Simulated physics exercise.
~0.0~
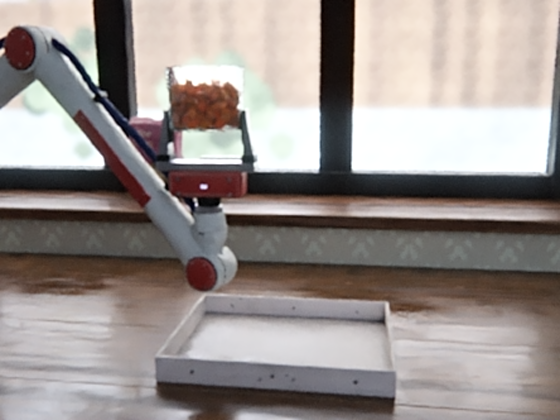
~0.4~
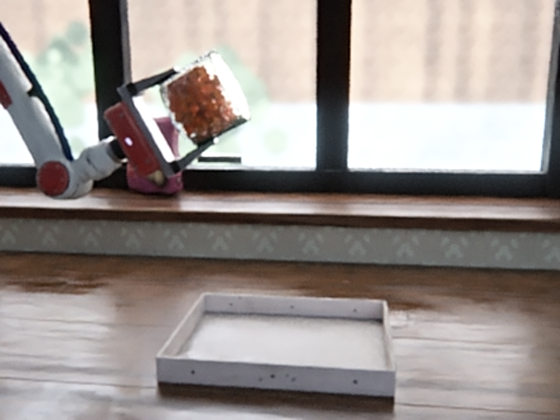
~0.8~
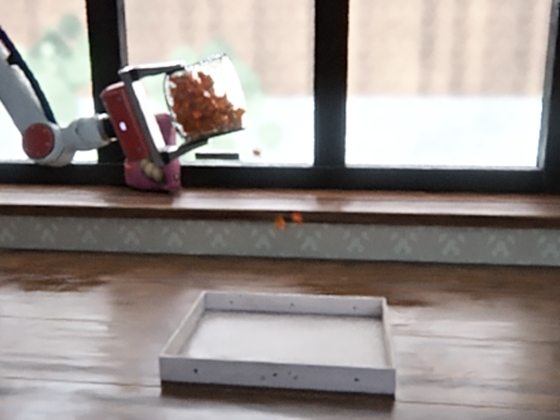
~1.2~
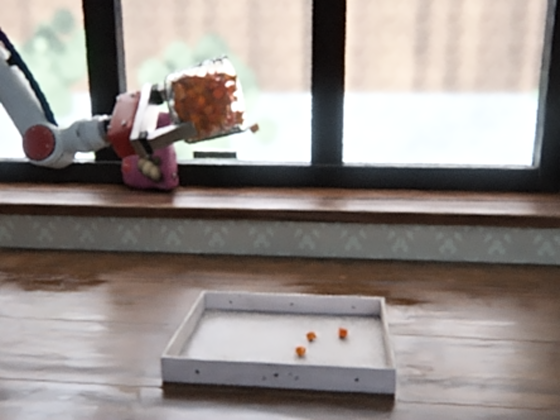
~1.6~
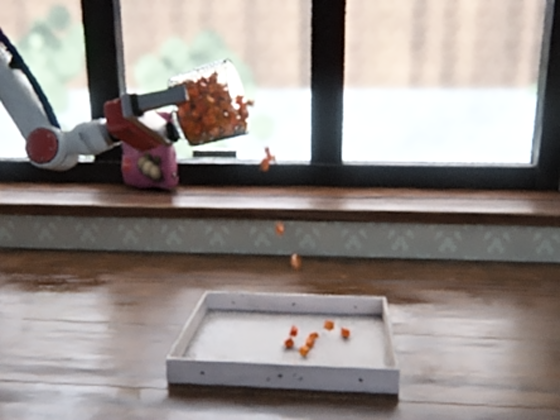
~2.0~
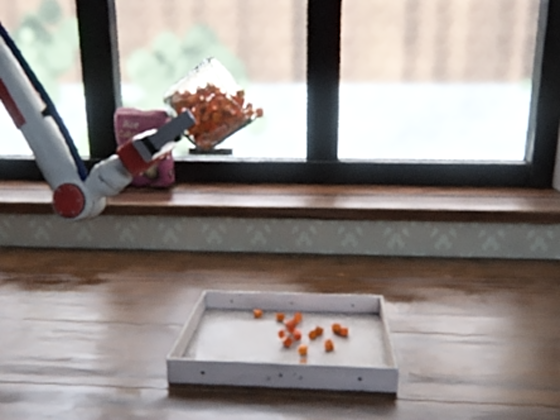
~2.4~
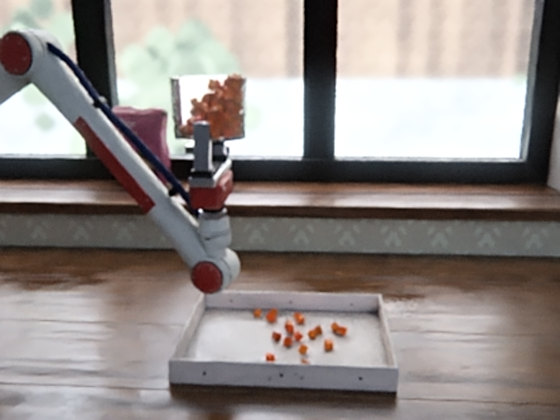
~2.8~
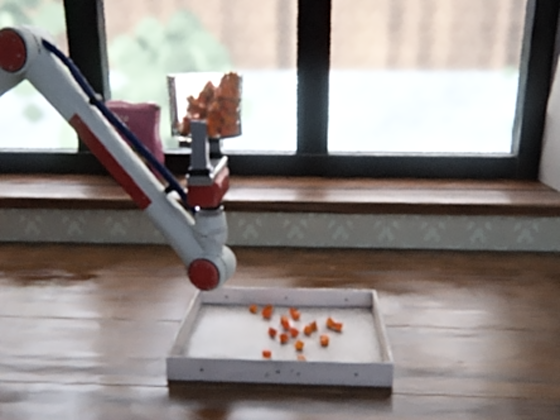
A red and white robot arm tipped a clear cup of small orange cubes onto its side and rolled it around, letting a few drop into the shallow white tray below, then turned it upright with most of the pieces still inside.
